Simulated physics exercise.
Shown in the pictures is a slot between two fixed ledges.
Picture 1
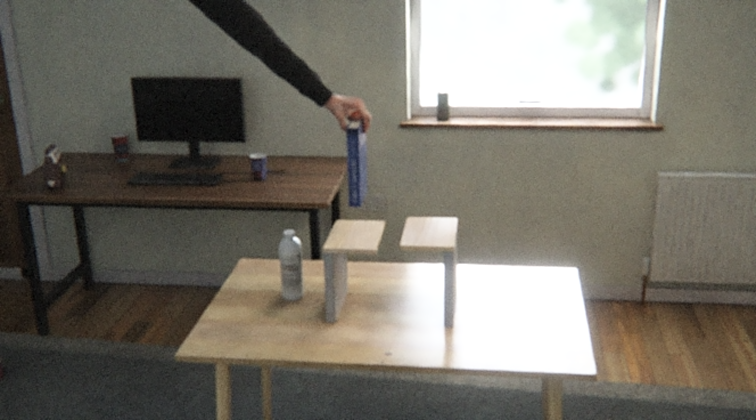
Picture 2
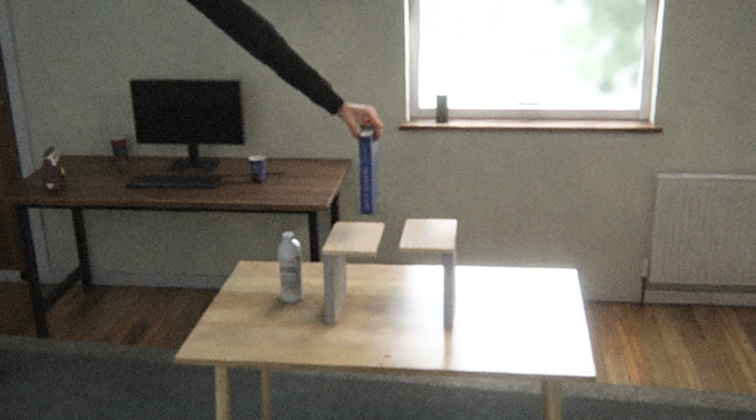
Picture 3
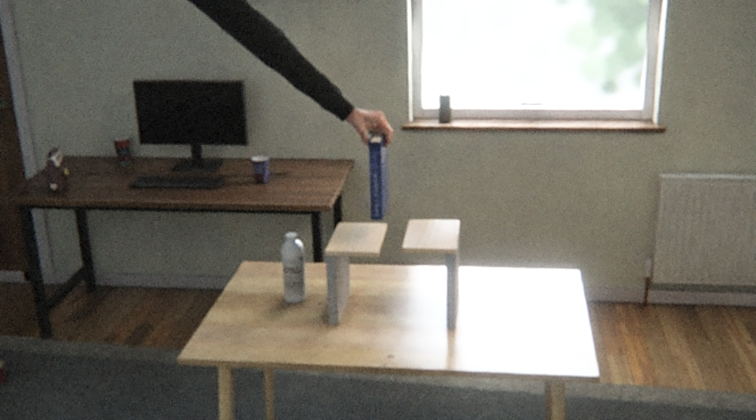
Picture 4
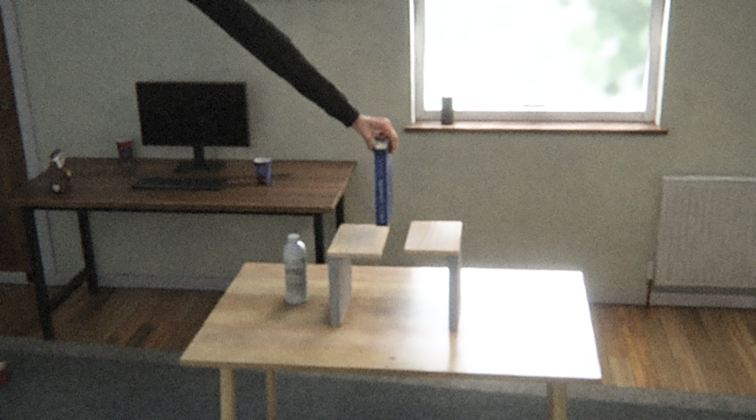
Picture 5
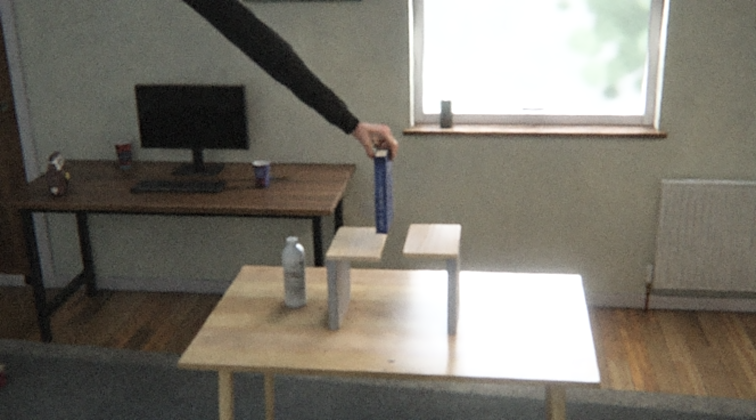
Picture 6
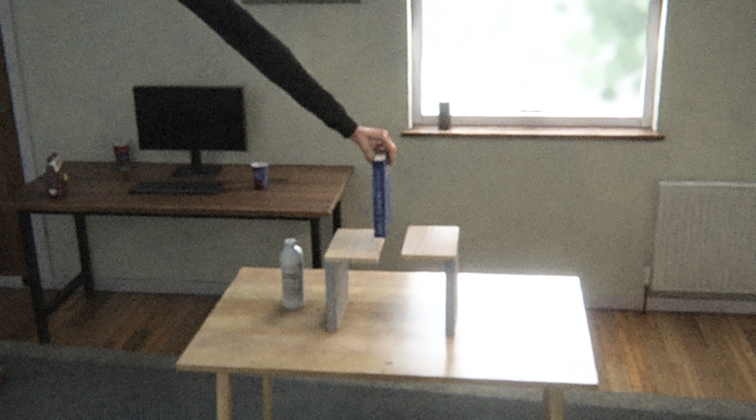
In a room with a desk and a window, a hand held a blue book upright, moved it a little to the right and lowered it near two small wooden stands on a table.
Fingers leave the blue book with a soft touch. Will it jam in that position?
Looks like it gets stuck up there at the gap.
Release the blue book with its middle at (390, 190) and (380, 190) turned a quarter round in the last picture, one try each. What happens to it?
Passes; held.
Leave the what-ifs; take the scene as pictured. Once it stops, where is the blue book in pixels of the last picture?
End point in the final view: About (423, 234).
Then, 0.20 s on from there, blue book shifted a little near (382, 207).
Then, 0.50 s on from there, blue book turned 17° from how it was put near (394, 209).
Then, 0.70 s on from there, blue book on its side near (421, 234).
In the end, toppled on the stand or table, blue book; white bottle unmoved. At the end, from the last picture's camera, blue book near (423, 234). The book stays on top.
